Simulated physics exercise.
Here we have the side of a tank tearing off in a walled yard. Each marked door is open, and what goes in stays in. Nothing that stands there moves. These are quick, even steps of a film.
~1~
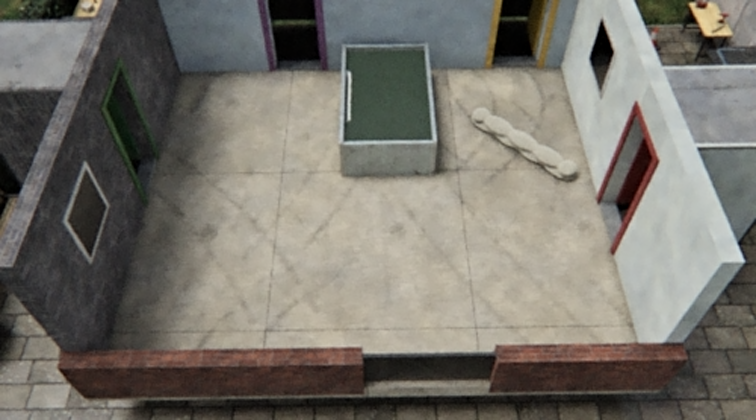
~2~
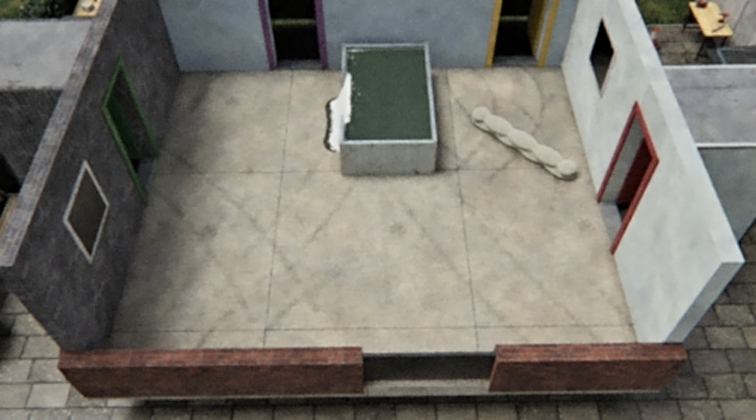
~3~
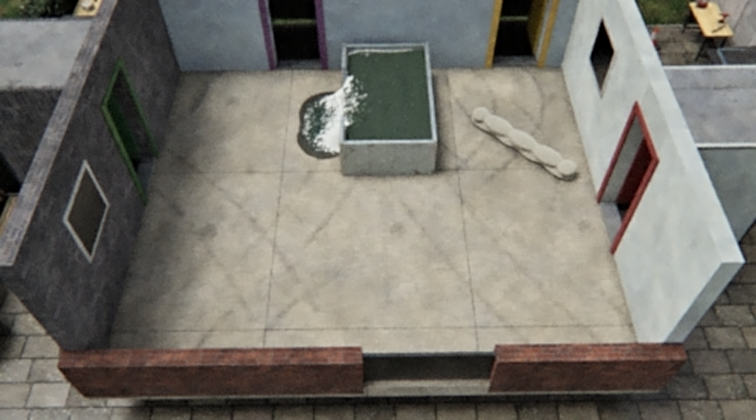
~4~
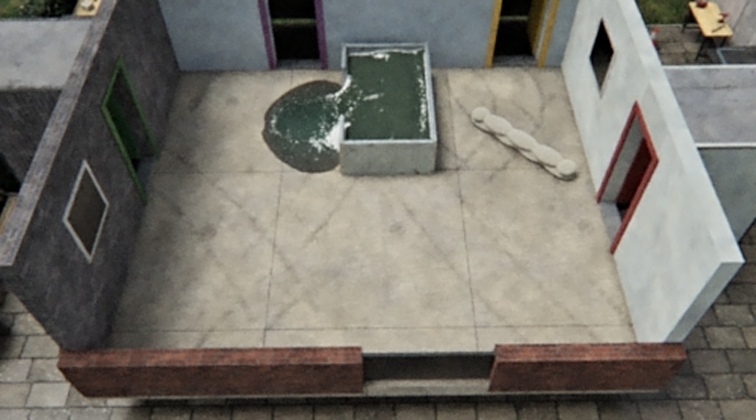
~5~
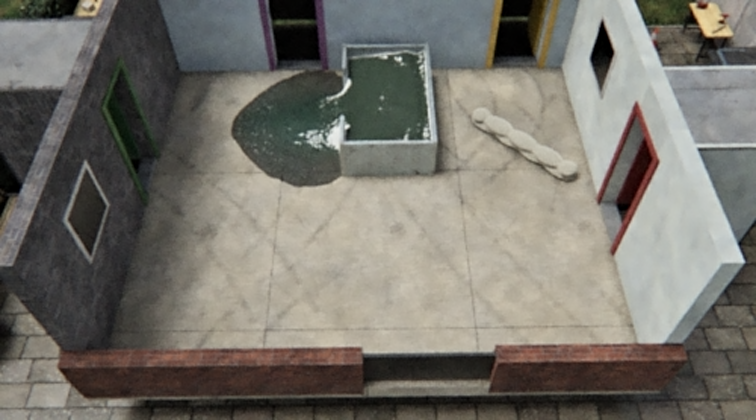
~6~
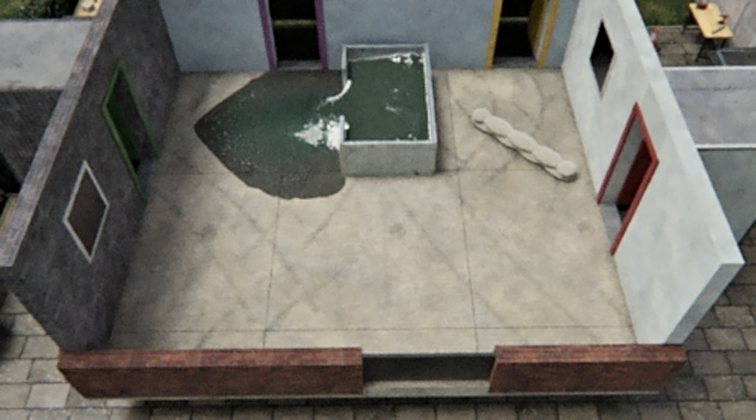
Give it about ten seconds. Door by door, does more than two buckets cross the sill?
In the end: The purple door floods; the green door floods; the red door holds within the limit; the yellow door holds within the limit.
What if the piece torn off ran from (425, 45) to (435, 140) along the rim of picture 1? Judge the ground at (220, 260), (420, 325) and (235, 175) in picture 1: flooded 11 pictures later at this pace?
As listed: Clear, no water, no water.
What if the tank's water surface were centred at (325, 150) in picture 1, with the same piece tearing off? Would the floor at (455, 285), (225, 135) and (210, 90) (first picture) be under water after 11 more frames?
In that order: Dry, under water, covered.
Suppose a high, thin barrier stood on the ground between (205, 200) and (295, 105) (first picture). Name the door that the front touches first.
That is the one in purple.
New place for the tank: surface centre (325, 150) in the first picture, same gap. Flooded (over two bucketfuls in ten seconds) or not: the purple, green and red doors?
In short: Purple door holds, green door lets more in, red door holds.
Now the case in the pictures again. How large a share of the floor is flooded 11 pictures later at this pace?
I make it 30 per cent.
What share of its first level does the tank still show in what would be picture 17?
Close to 46 %.
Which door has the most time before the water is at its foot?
I say the one in red.
A moment on, water covers 25 % of the floor; the purple door under two buckets in, the green door under two buckets in, the red door not reached, the yellow door not reached.
Next, water covers 30 % of the floor; the purple door under two buckets in, the green door over two buckets in, the red door not reached, the yellow door not reached.
Then, water covers 35 % of the floor; the purple door over two buckets in, the green door far over two buckets in, the red door not reached, the yellow door not reached.
Later, water covers 50 % of the floor; the purple door over two buckets in, the green door far over two buckets in, the red door not reached, the yellow door not reached.
In the end, water covers 85 % of the floor; the purple door far over two buckets in, the green door far over two buckets in, the red door wet at the sill, nothing in, the yellow door wet at the sill, nothing in.
